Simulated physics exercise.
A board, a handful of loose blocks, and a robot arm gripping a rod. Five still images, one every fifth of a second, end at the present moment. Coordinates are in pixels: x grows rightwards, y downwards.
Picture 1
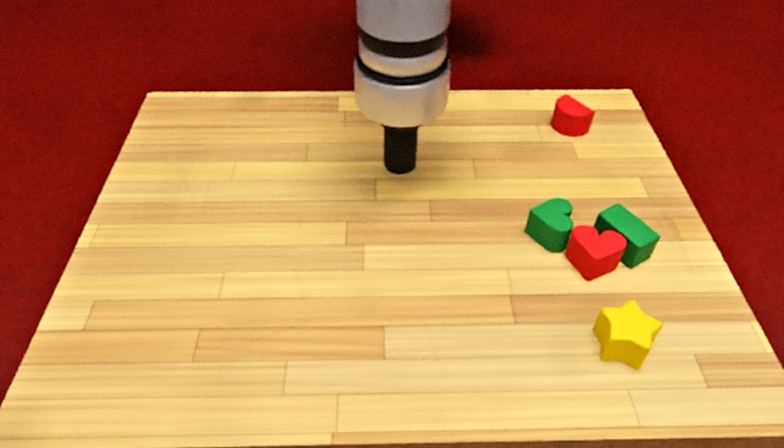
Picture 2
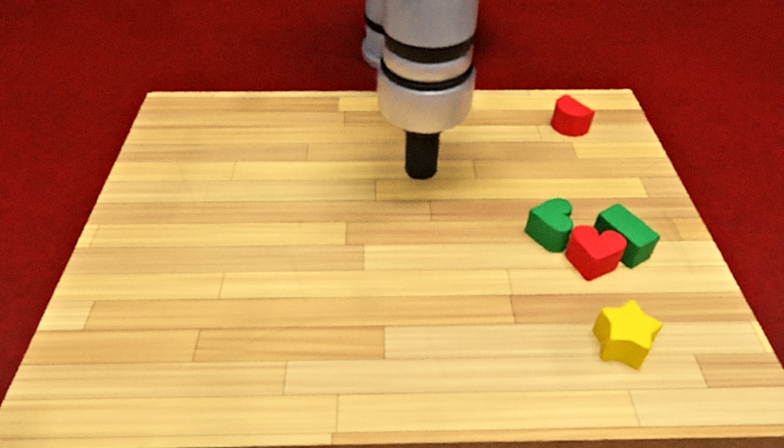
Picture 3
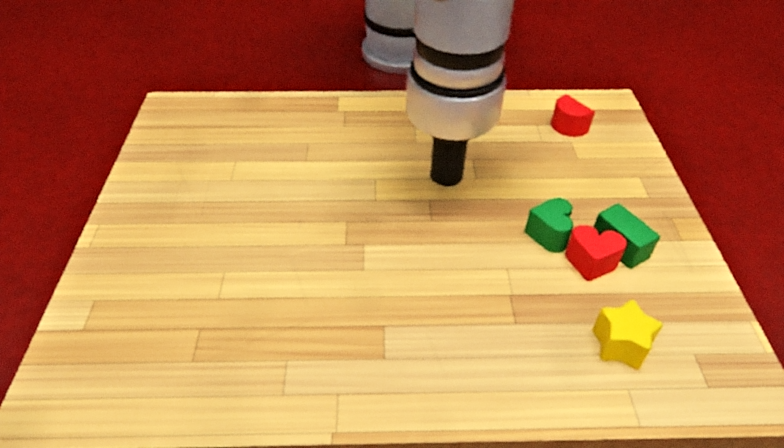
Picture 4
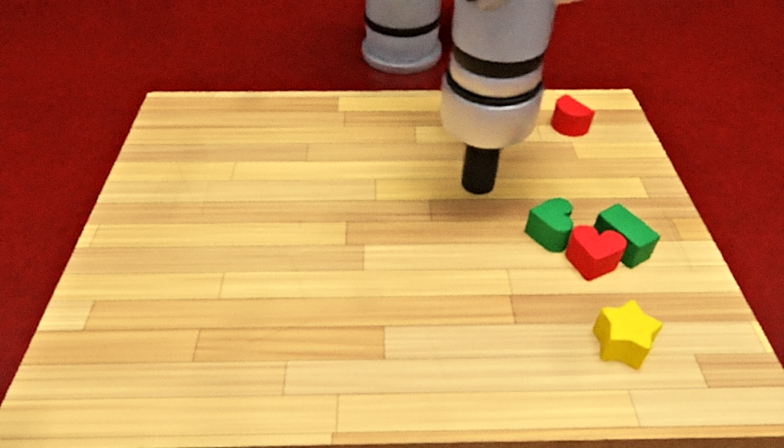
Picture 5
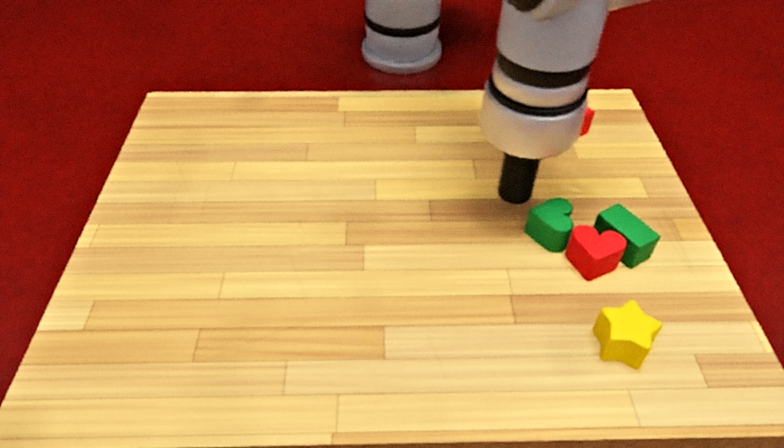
On a wooden board, a robot arm moves its black rod rightward toward still, colorful blocks.
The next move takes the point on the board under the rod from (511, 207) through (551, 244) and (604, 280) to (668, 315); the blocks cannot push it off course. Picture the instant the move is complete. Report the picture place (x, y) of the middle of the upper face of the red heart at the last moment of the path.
Just about (734, 315).
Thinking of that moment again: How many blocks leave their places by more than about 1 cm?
I foresee three or more blocks being moved.
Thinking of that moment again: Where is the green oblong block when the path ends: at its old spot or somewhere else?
It ends up on the same spot.
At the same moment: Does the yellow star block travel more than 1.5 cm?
Short answer: Yes.
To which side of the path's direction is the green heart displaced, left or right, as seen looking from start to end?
Facing the way the path runs, start to end, you'll find the green heart has shifted right.
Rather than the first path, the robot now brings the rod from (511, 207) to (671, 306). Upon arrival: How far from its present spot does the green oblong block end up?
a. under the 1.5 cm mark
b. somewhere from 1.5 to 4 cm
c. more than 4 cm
a - under the 1.5 cm mark.
What follows on the original path. One third of the way, rod (556, 231); green heart (587, 248), turned 20° clockwise; red heart (631, 264), turned 50° anticlockwise.
Two thirds of the way, rod (611, 266); green heart (628, 289), turned 30° clockwise; red heart (670, 284), turned 110° anticlockwise; yellow star block (638, 331), turned 20° clockwise.
At the end, rod (676, 301); green heart (658, 316), turned 75° clockwise; red heart (734, 315), turned 135° anticlockwise; green oblong block in place; yellow star block (644, 352), turned 40° clockwise.
